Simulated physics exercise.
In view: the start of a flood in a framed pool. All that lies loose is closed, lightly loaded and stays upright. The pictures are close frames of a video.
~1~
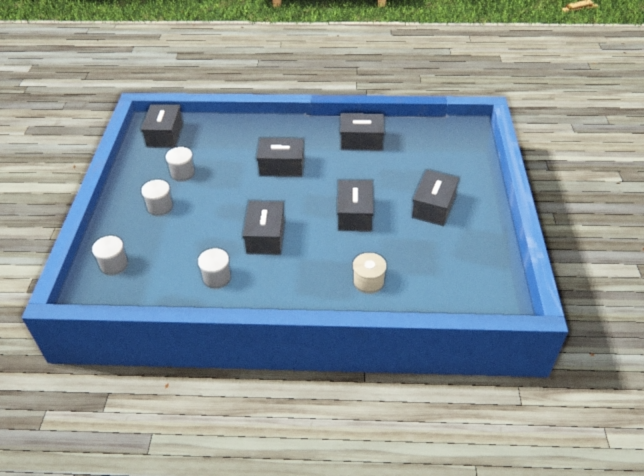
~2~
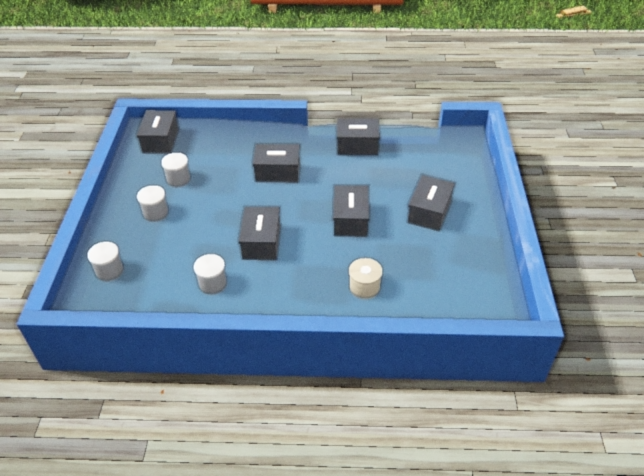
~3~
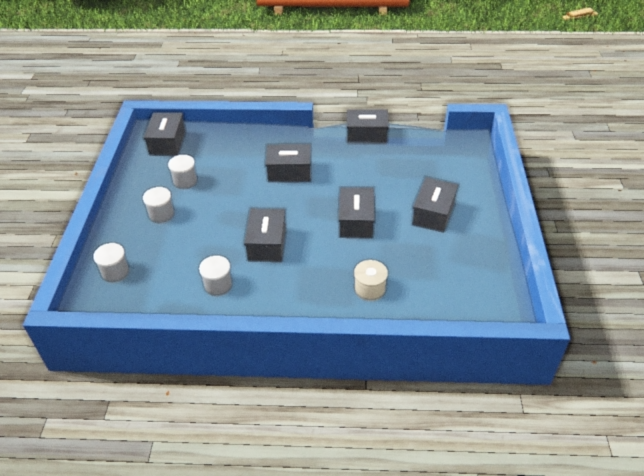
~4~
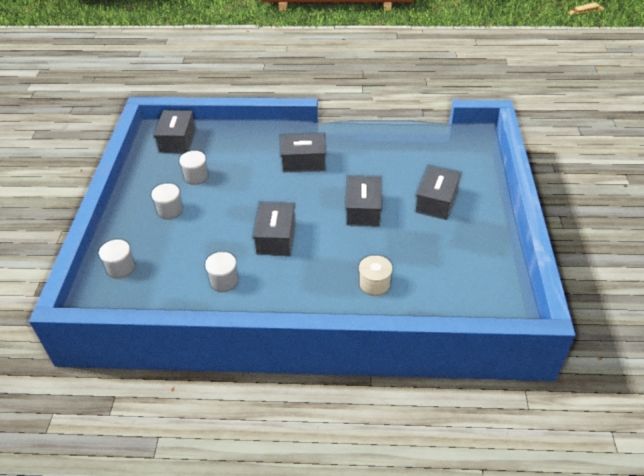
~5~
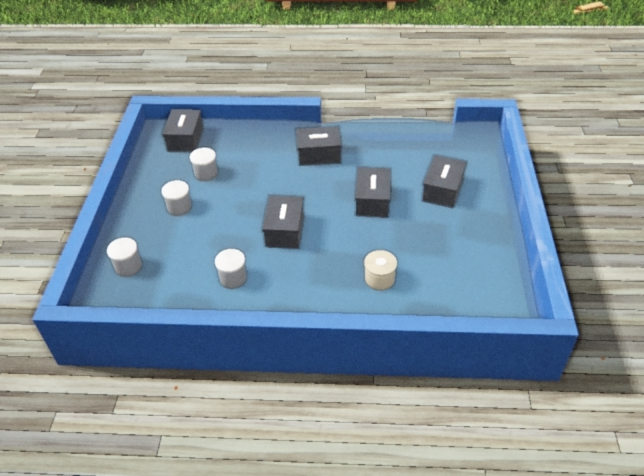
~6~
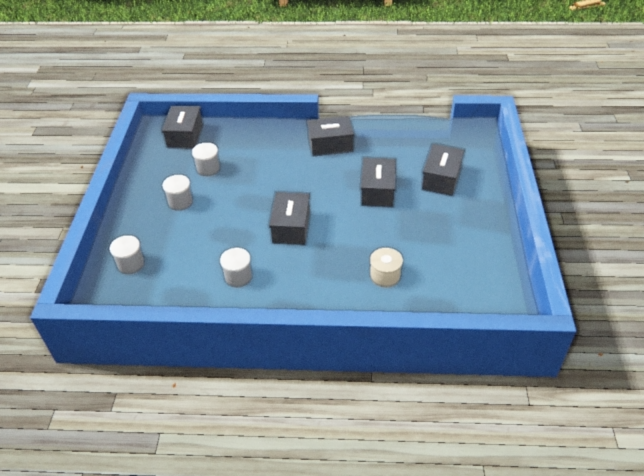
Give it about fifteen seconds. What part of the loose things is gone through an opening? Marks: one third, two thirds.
That comes to one to two thirds.
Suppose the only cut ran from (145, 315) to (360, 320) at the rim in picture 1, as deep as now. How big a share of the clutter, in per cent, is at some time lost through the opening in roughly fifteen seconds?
Near 70 in a hundred.
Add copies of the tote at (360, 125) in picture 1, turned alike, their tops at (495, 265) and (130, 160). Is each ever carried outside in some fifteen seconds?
In turn: Inside, stays.
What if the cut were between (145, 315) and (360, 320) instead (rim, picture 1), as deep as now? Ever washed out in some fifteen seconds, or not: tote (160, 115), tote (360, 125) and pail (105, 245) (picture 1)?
One after the other: Inside, still in, gone.
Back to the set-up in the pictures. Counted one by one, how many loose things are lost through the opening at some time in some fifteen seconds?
The number is 6.
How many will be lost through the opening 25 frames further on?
It comes to 4.
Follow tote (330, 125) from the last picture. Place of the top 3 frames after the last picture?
At about (362, 100).
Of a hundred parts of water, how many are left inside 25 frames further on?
About 50 per cent.
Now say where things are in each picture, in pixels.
In the first frame, a tote at (281, 148), afloat; a tote at (437, 188) floats; 0 of 11 have shifted.
In the second frame, a tote at (276, 154) floats; a tote at (432, 194), afloat; 1 of 11 have shifted.
In the third frame, a tote at (288, 154) floats, close to its start; a tote at (436, 195) floats, close to its start; 2 of 11 have shifted.
In the fourth frame, a tote at (303, 144), afloat, close to its start; a tote at (439, 183), afloat, close to its start; 6 of 11 have shifted.
In the fifth frame, a tote at (318, 137), afloat, a stride from its start; a tote at (445, 172) floats, close to its start; 10 of 11 have shifted.
In the sixth frame, a tote at (330, 127) floats, a stride from its start; a tote at (444, 160) floats, a stride from its start; 11 of 11 have shifted.
A moment on, 1 of 11 are out; 10 afloat.
Next, 4 of 11 are out; 7 afloat.
Later, 4 of 11 are out; 7 afloat.
In the end, 6 of 11 are out; 5 afloat.
